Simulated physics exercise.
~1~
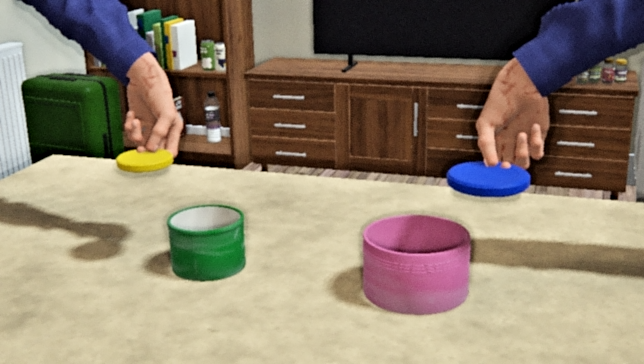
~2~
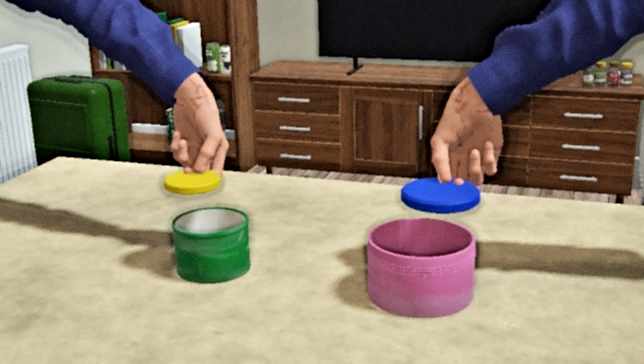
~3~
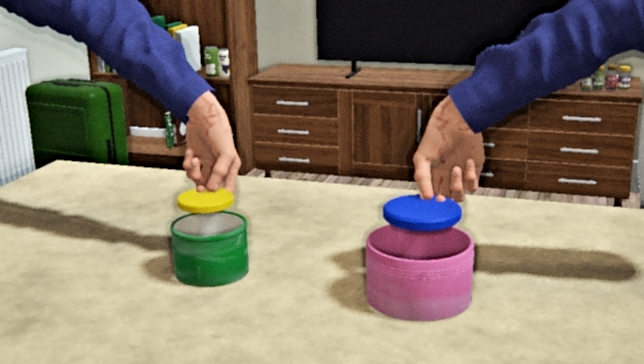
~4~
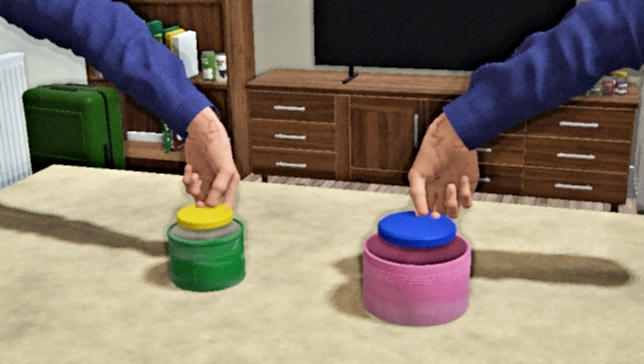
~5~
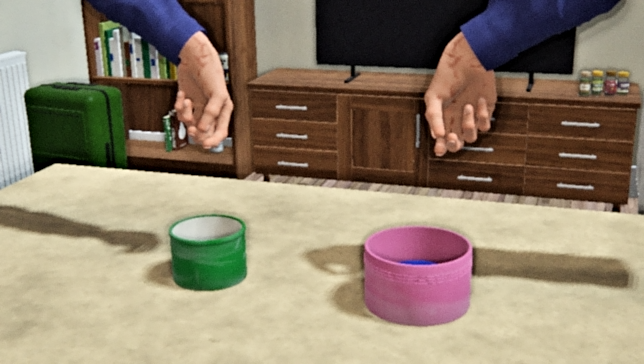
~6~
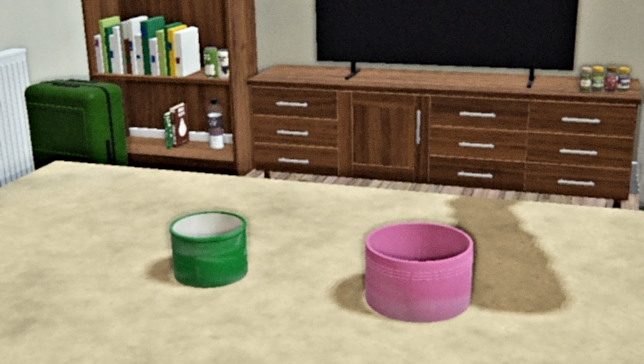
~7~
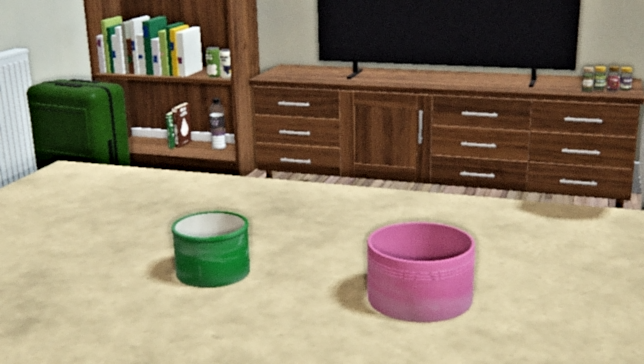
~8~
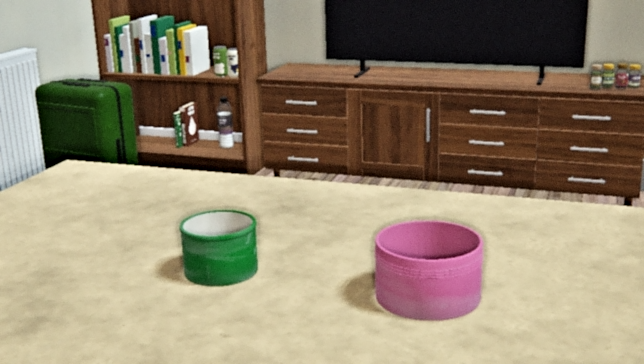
At the start, two blue-sleeved arms reach over a pale tabletop, one hand holding a yellow lid near a small green pot and the other a flat blue disc near a wider pink one. The left hand carries the yellow lid to the right while the right hand brings the blue disc to the left. Both hands then lower them onto the open tops and let go. The blue disc drops inside the pink pot, and the yellow lid slips past the green rim out of sight. The hands withdraw, leaving both pots standing uncovered, with neither lid visible.
